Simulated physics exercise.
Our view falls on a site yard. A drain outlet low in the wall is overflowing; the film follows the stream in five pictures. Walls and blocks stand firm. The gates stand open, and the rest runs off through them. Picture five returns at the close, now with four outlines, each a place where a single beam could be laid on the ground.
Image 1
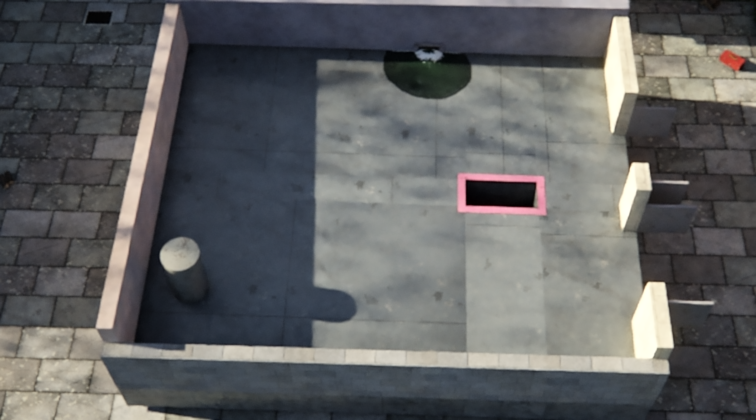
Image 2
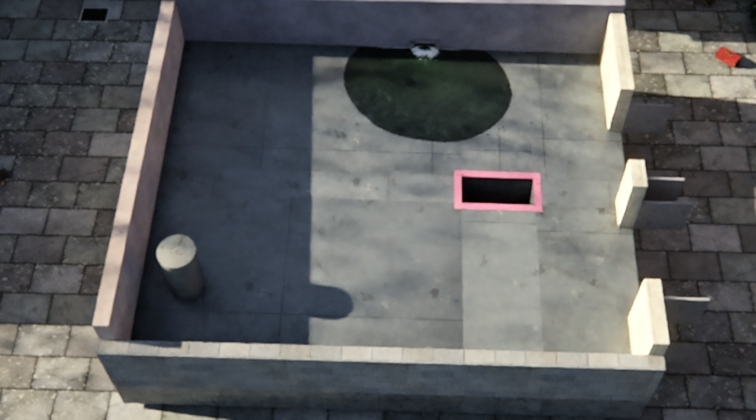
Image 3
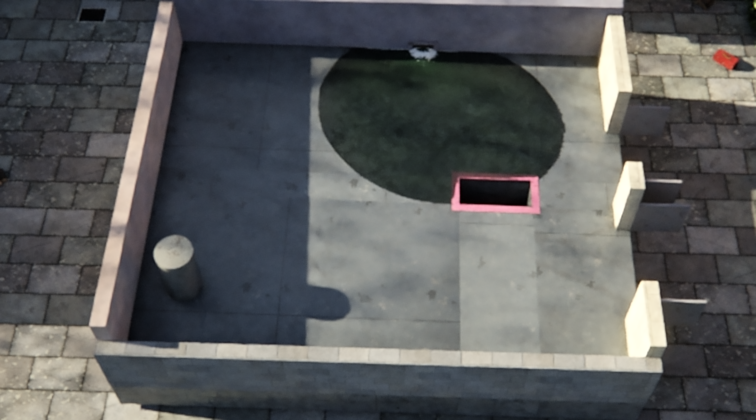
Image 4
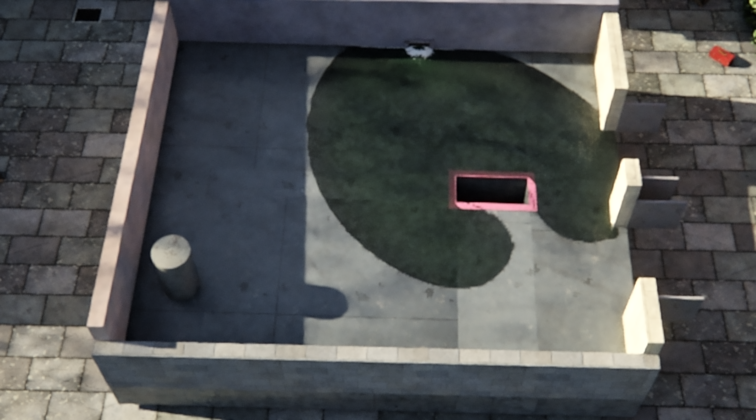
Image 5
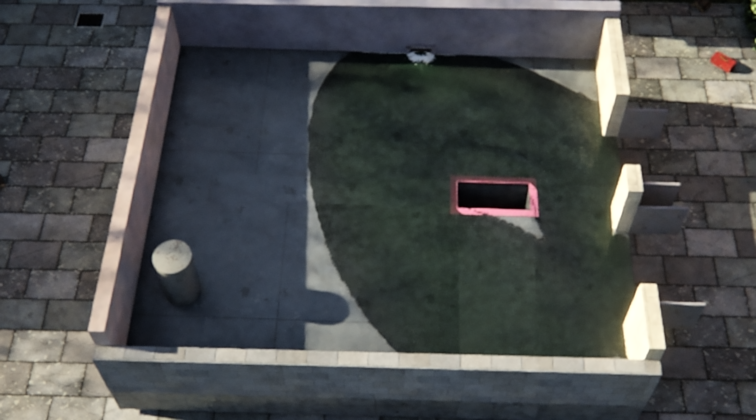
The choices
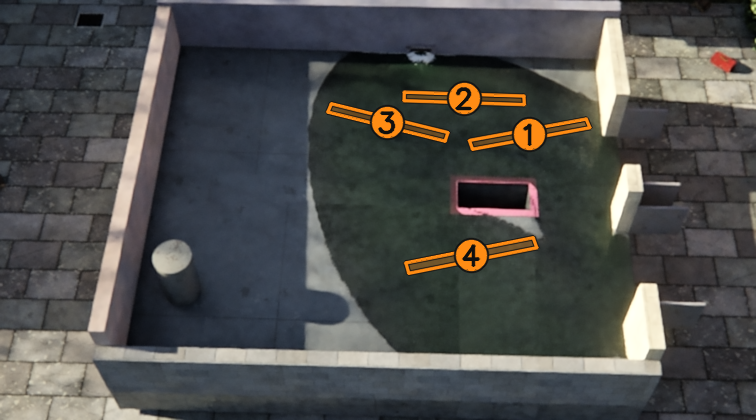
Dark water spreads from an outfall at the back wall across the grey floor of a walled yard, reaching a pink-edged drain pit, then curling around it and covering much of the ground toward the front wall and open gates.
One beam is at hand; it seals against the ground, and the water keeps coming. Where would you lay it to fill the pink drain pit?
It is 4.
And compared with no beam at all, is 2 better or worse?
Worse.
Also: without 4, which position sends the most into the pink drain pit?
The answer is 1.
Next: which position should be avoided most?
The answer is 2.
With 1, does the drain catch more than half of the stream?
No.
On the marked copy, 1 from (470, 144) to (588, 123); 2 from (404, 96) to (524, 100); 3 from (329, 107) to (446, 136); 4 from (407, 268) to (534, 242).
With 1, about 28 % of the stream runs into the pink drain pit, about 69 % out by the gates.
With 2, about 7 % of the stream runs into the pink drain pit, about 91 % out by the gates.
With 3, about 20 % of the stream runs into the pink drain pit, about 77 % out by the gates.
With 4, about 40 % of the stream runs into the pink drain pit, about 58 % out by the gates.
